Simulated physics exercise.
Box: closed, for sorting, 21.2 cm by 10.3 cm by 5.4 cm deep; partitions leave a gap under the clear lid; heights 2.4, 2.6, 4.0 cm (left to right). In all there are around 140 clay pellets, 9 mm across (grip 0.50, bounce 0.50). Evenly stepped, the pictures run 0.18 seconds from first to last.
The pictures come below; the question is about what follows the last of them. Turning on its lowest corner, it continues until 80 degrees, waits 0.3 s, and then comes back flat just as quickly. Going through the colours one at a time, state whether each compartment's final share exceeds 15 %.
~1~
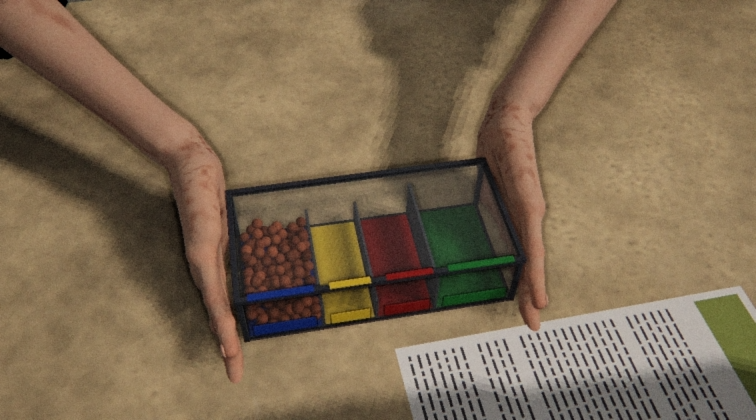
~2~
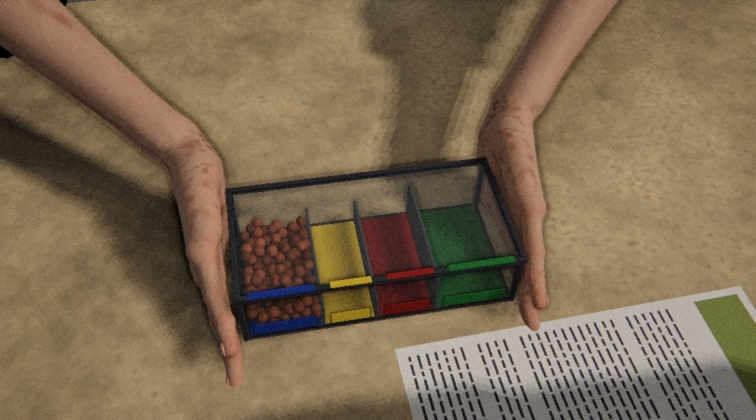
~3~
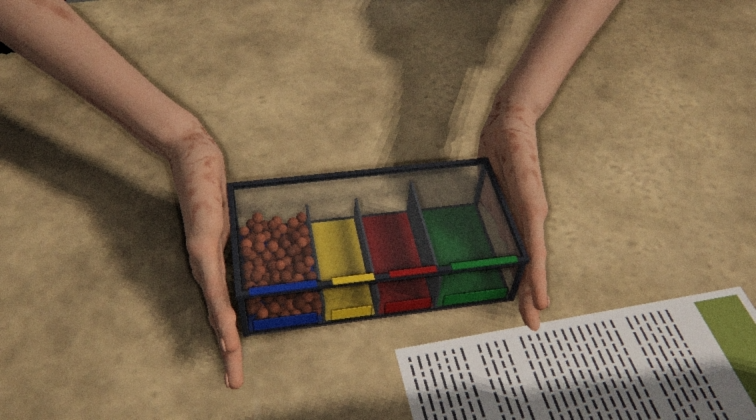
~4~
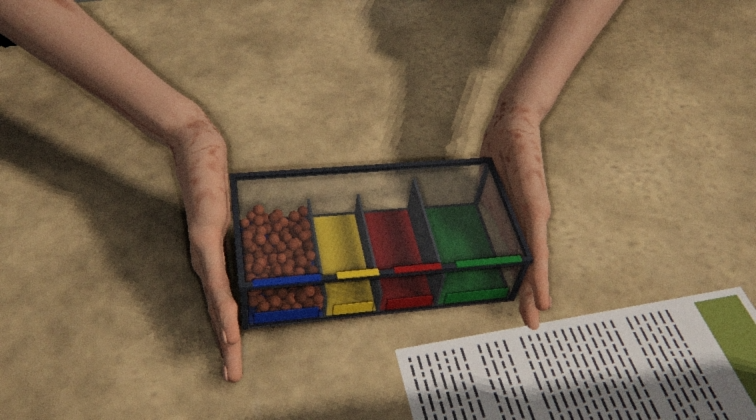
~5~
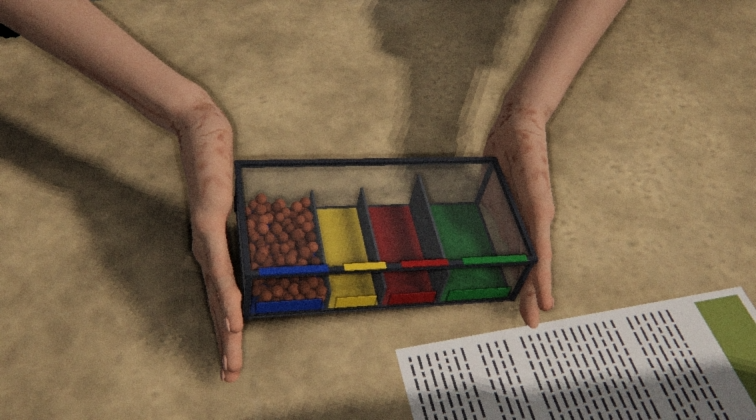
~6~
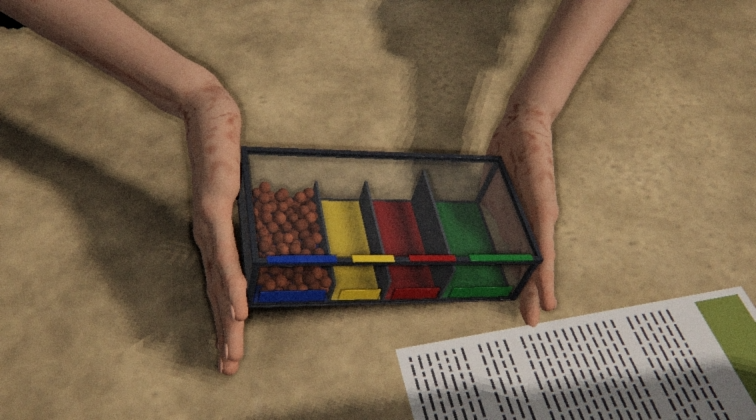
Red: Exceeds; blue: Exceeds; green: Exceeds; yellow: Does not exceed.
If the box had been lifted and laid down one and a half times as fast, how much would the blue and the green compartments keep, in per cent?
The blue compartment would end with 30 per cent and the green one with 30 per cent.
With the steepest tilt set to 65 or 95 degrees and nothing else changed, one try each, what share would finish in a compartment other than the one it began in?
About 20 and 85 per cent.
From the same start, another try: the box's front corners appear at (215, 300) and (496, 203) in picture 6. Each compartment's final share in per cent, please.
Red 0 %; blue 100 %; green 0 %; yellow 0 %.
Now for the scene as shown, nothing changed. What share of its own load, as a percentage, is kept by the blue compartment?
That compartment keeps close to 50 per cent of its own pieces.
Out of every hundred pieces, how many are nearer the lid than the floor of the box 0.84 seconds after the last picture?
Share: Approx. 40 %.
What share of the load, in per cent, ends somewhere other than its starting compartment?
That comes to close to 55 percent.
Then, 0.84 s after the last picture, tilt 80 degrees; red 30 %, blue 55 %, green 5 %, yellow 10 %.
Then, 1.39 s after the last picture, tilt 44 degrees; red 30 %, blue 45 %, green 25 %.
Then, 2.01 s after the last picture, tilt 0 degrees; red 30 %, blue 45 %, green 25 %.
In the end, red 30 %, blue 45 %, green 25 %, yellow 0 %.
